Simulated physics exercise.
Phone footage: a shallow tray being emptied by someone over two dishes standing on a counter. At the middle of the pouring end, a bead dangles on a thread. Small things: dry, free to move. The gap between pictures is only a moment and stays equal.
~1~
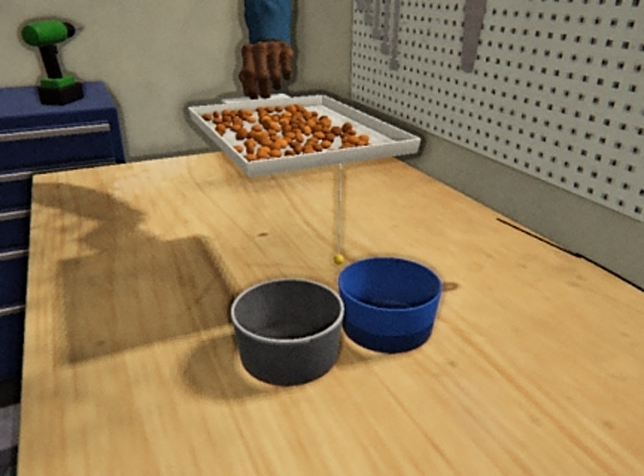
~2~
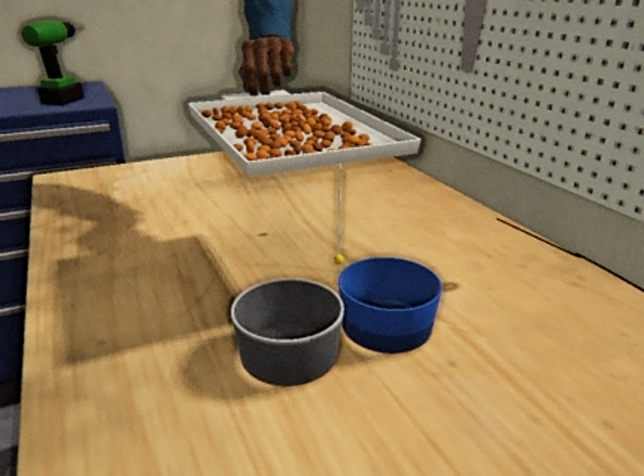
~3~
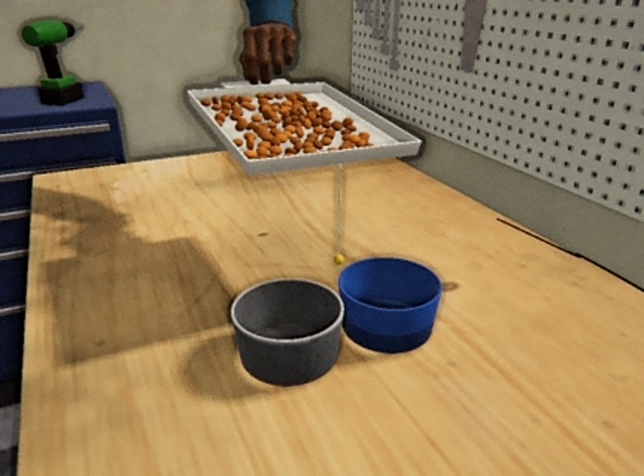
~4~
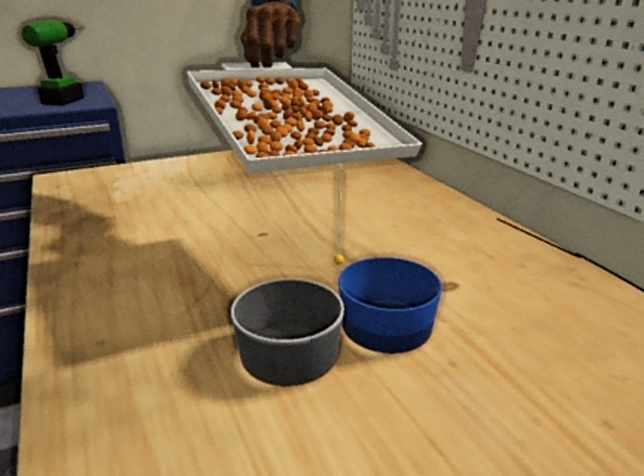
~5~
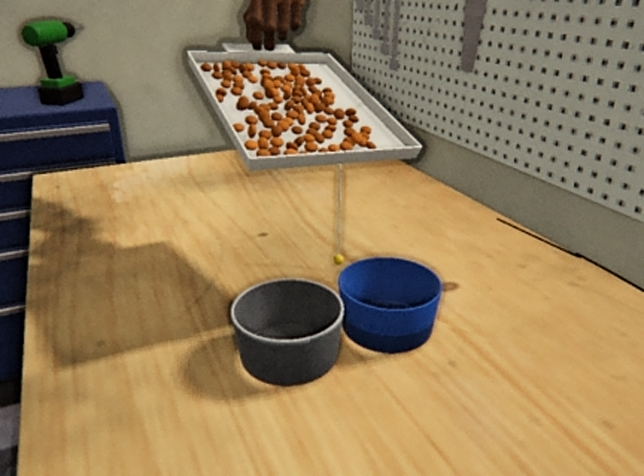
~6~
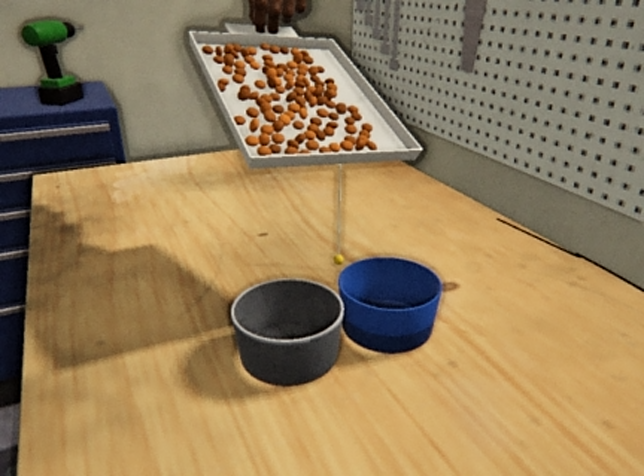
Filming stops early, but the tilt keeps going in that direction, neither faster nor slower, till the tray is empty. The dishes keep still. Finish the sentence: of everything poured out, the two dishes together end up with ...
They end up with the majority of it.
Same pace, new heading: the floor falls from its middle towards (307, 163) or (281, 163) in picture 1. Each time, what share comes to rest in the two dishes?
Respectively 90 and 80 in a hundred.
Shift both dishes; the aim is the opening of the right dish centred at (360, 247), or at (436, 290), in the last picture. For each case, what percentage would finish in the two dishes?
0 %, 70 %.
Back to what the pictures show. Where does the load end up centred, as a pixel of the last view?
About (396, 320).
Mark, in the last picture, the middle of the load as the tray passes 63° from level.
The load's middle is around (352, 128).
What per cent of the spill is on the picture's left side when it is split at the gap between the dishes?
Estimate: Near 10 per cent.
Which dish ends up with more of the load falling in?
So the winner turns out to be the right-side one.
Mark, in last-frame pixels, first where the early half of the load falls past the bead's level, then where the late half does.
First roughly (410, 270), then roughly (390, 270).
Just after the last frame, tray tipped steeply; every one on the tray.
A moment on, tray tipped past a quarter turn; roughly a third on the tray; just a few in the left dish; roughly a third in the right dish; about a tenth outside both; roughly a quarter in the air.
Further on, tray tipped past a quarter turn; about a tenth in the left dish; roughly two thirds in the right dish; roughly a quarter outside both.
When it is over, tray tipped past a quarter turn; about a tenth in the left dish; roughly two thirds in the right dish; roughly a quarter outside both.
